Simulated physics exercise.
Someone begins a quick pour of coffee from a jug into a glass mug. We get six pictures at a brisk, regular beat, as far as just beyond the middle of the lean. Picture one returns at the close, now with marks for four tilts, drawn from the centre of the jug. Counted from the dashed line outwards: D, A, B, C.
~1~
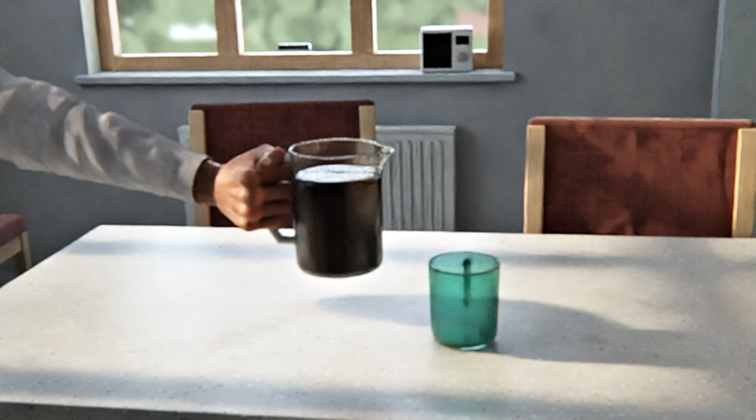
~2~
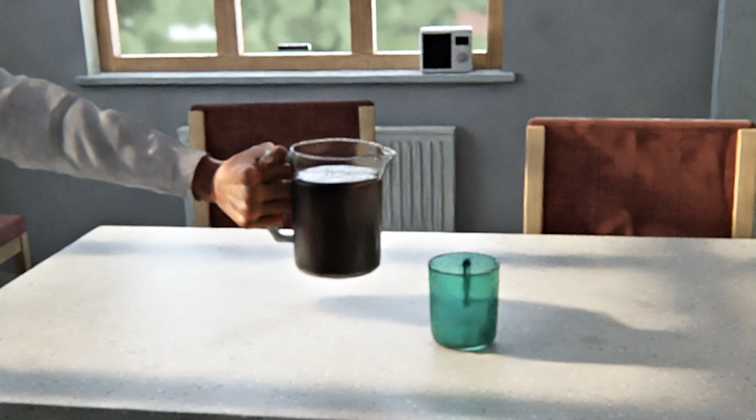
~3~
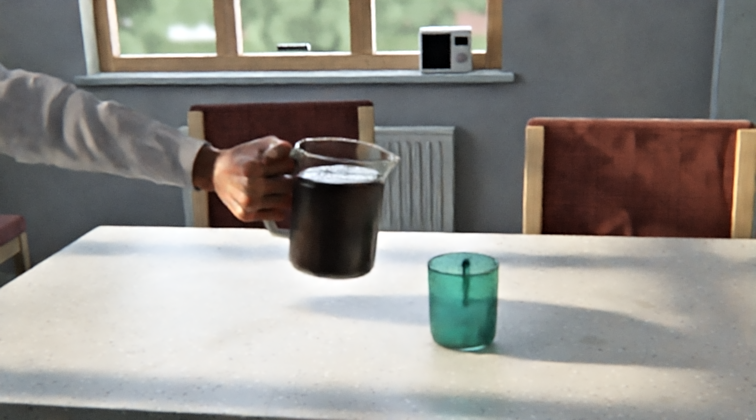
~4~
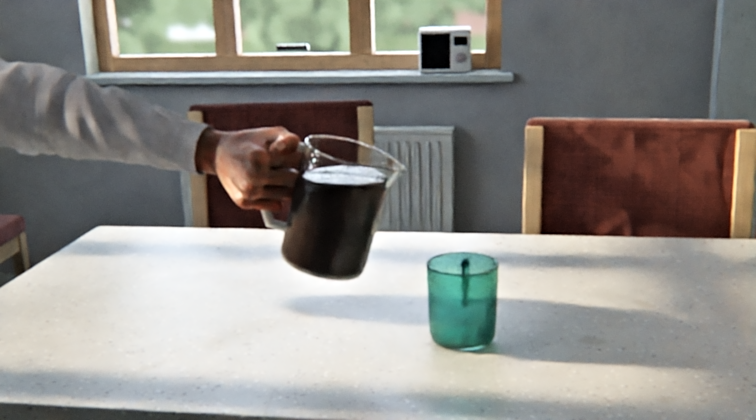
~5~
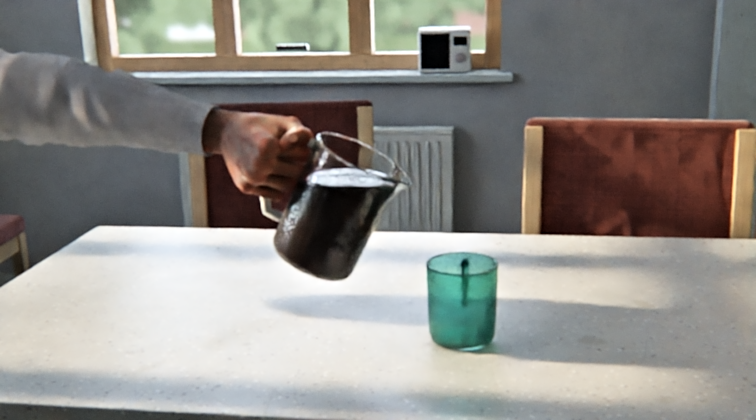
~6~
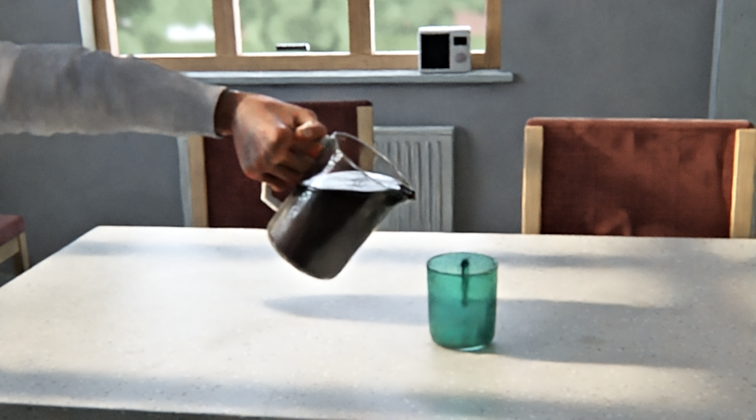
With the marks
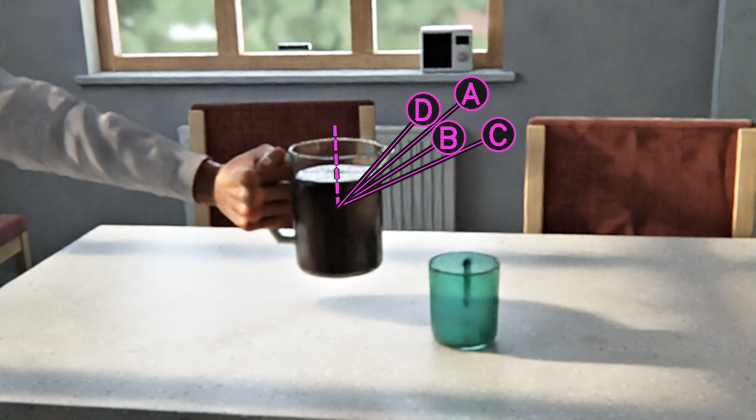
An arm in a pale grey sleeve reaches in from the left over a pale table in a grey-walled room, seen from the front by a still camera. The hand grips a clear glass jug of dark coffee, left of a green glass mug, with reddish-brown chairs, a radiator and a wood-framed window behind. Held upright at first, the jug tilts steadily rightward as the hand rises slightly, and no coffee leaves it.
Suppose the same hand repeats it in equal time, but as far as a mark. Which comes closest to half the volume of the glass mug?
Take B.
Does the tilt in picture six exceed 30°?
Yes, it does.
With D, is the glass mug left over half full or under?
Under half.
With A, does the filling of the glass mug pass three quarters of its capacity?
No, it does not.
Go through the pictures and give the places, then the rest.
The first frame shows upright, lip at (392, 151); rim of the glass mug round (464, 262); nothing has left yet.
The second frame shows upright, lip at (394, 153); nothing has left yet.
The third frame shows tipped about 8°, lip at (398, 160); nothing has left yet.
The fourth frame shows tipped about 16°, lip at (405, 170); nothing has left yet.
The fifth frame shows tipped about 27°, lip at (411, 183); nothing has left yet.
The sixth frame shows tipped about 38°, lip at (414, 198); nothing has left yet.
In magenta, A at (458, 104); B at (433, 146); C at (482, 141); D at (413, 122).
With A, the glass mug ends with about 29 % of what it can hold.
With B, the glass mug ends with about 47 % of what it can hold.
With C, the glass mug ends with about 69 % of what it can hold.
With D, the glass mug ends with about 16 % of what it can hold.
